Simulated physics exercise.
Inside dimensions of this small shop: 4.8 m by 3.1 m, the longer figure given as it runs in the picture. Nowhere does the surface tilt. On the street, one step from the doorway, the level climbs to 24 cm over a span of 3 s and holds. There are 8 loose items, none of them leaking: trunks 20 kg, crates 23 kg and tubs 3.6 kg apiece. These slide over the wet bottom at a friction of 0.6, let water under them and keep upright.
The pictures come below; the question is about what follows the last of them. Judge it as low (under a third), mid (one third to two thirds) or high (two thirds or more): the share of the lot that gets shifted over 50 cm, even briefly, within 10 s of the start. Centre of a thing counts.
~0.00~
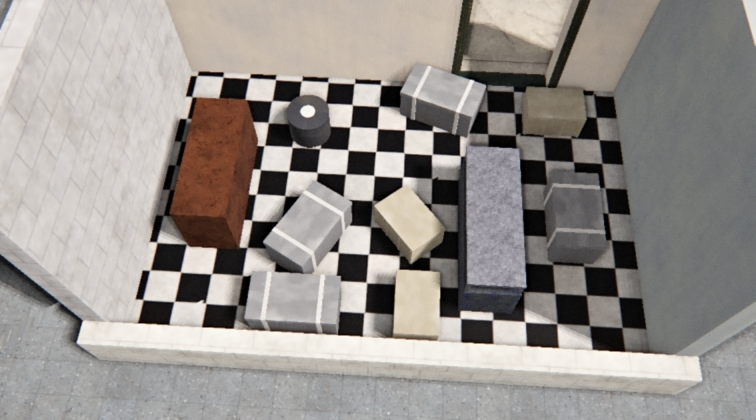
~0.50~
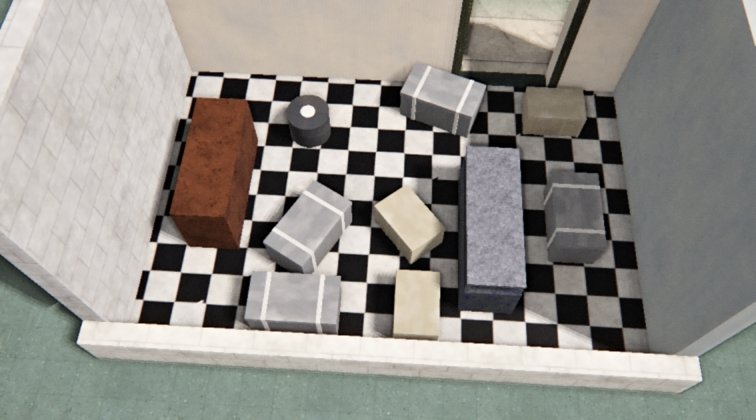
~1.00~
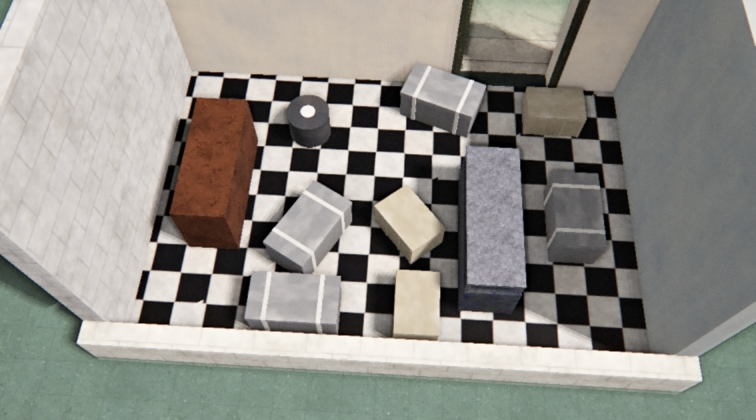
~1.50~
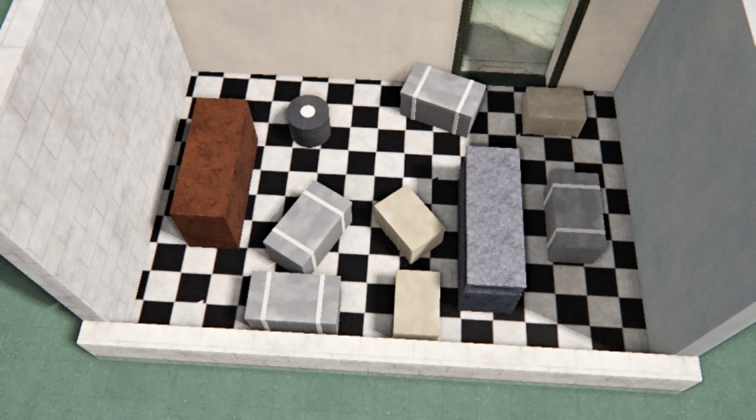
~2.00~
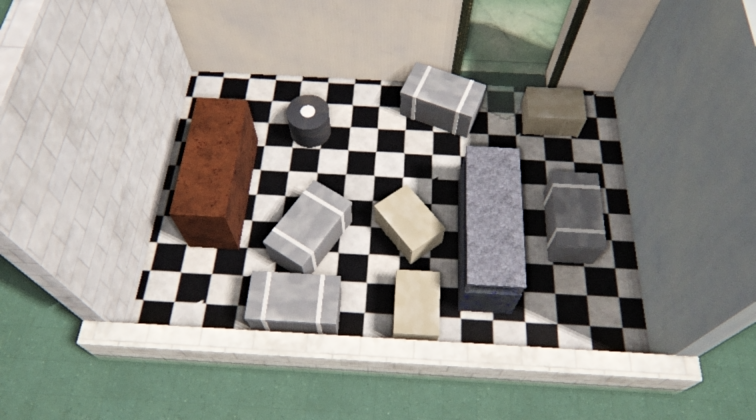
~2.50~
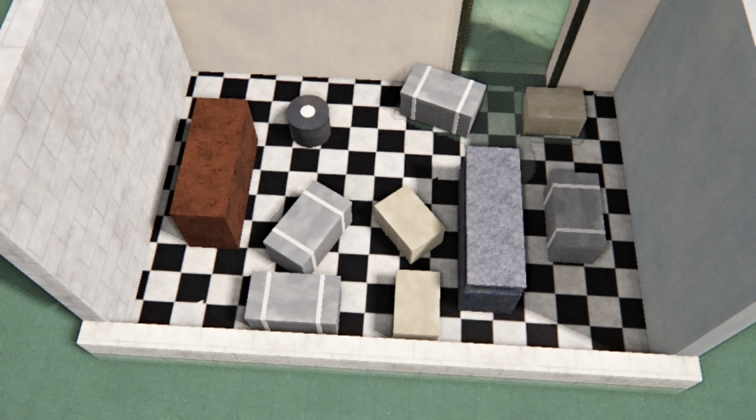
High.
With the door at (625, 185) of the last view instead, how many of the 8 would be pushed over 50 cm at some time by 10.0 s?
3.
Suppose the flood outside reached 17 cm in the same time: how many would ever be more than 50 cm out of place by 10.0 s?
The answer would then be 1.
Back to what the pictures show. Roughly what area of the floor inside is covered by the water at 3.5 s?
I'd estimate close to 3.5 m2.
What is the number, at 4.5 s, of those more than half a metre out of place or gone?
By that point, 2.
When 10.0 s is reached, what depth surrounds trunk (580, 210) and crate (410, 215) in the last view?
17 and 12 cm.
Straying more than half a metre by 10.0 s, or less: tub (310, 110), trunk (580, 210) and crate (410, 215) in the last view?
Taking them in turn, the first is within the limit, the second beyond the limit and the third beyond the limit.
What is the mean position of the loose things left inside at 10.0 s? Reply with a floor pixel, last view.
Close to pixel (354, 246).
After 3.5 s 0 of 8 are over 50 cm from their spots; 0 afloat.
After 4.5 s 2 of 8 are over 50 cm from their spots; 0 afloat.
After 7.0 s 3 of 8 are over 50 cm from their spots; 3 afloat.
After 10.0 s 7 of 8 are over 50 cm from their spots, and 7 have been at some point; 8 afloat.
